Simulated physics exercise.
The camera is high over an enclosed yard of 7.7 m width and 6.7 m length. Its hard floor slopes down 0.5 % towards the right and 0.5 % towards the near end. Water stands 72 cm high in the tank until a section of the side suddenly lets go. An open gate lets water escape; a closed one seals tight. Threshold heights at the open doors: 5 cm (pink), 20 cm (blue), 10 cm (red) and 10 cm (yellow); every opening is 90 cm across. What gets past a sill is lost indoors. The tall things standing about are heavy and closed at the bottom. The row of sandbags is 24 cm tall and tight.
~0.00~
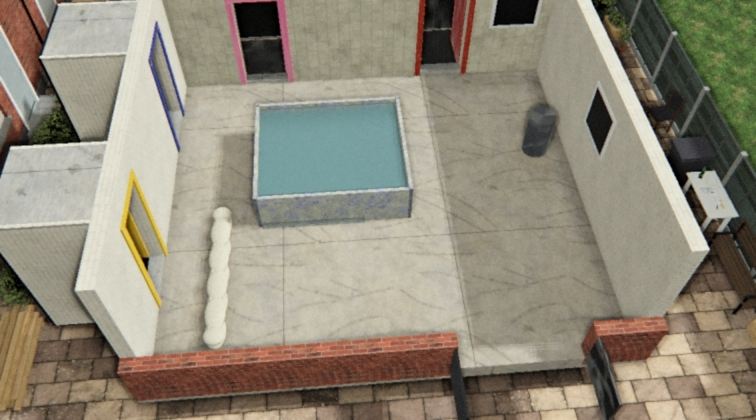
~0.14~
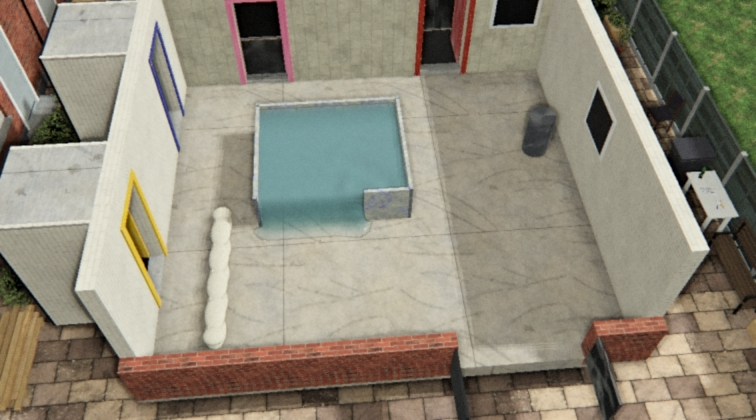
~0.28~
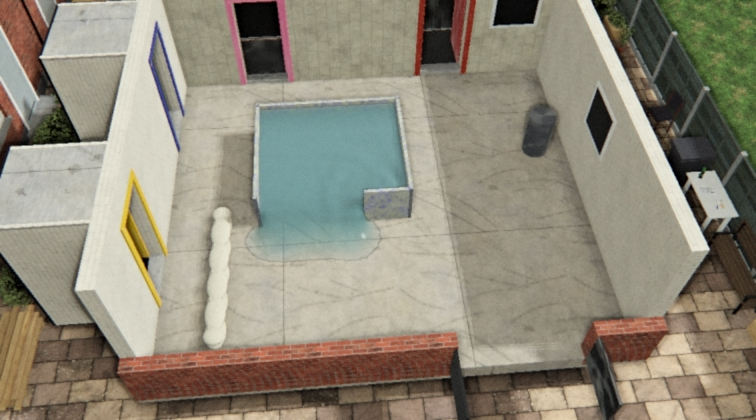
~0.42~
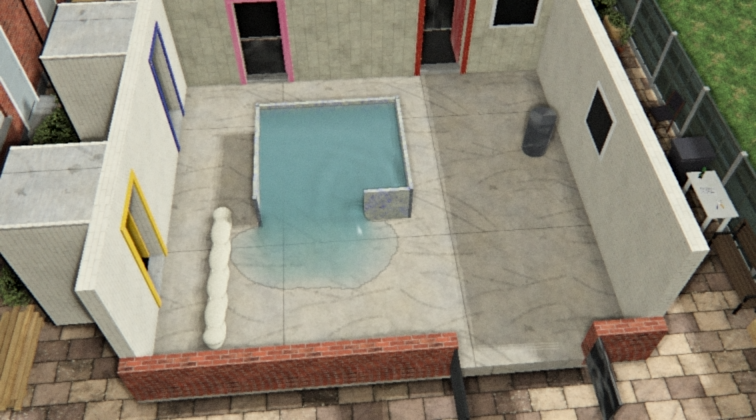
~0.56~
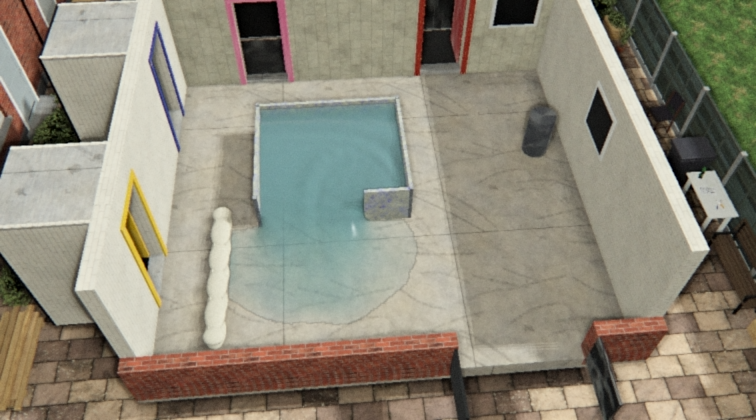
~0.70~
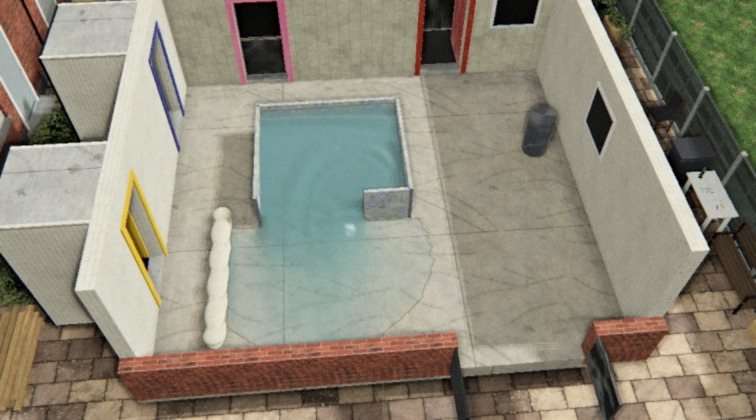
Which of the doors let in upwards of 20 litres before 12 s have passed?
Within that time: At the pink door it exceeds the limit; at the blue door it does not reach the limit; at the red door it does not reach the limit; at the yellow door it keeps below the limit.
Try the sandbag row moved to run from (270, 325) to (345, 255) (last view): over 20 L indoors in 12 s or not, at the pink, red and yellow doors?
Against that limit: Pink past it, red not over, yellow over.
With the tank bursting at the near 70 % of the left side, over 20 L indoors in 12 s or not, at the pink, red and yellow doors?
Against that limit: Pink past it, red not over, yellow over.
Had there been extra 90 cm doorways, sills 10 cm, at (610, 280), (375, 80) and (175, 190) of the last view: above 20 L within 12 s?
In turn: Over, not over, not over.
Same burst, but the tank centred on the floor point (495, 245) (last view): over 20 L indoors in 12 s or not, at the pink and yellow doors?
Against that limit: Pink not over, yellow not over.
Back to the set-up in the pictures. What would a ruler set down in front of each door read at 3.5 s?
In cm: Pink 0, blue 0, red 0, yellow 9.
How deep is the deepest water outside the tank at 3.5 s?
About 34 cm.
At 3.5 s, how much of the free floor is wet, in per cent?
Some 50 per cent of it.
After 1.4 s water covers 20 % of the floor and is deepest (48 cm) near (245, 370); pink door not reached, blue door not reached, red door not reached, yellow door not reached.
After 2.2 s water covers 25 % of the floor and is deepest (50 cm) near (151, 377); pink door not reached, blue door not reached, red door not reached, yellow door 4 cm at the sill, 0 L in.
After 3.5 s water covers 50 % of the floor and is deepest (34 cm) near (175, 375); pink door not reached, blue door not reached, red door not reached, yellow door 9 cm at the sill, 0 L in.
After 7.0 s water covers 90 % of the floor and is deepest (19 cm) near (624, 331); pink door 10 cm at the sill, 26 L in, blue door 4 cm at the sill, 0 L in, red door 3 cm at the sill, 0 L in, yellow door 6 cm at the sill, 0 L in.
After 12.0 s water covers 95 % of the floor and is deepest (18 cm) near (555, 133); pink door 7 cm at the sill, 58 L in, blue door 7 cm at the sill, 0 L in, red door 10 cm at the sill, 5 L in, yellow door 4 cm at the sill, 0 L in.
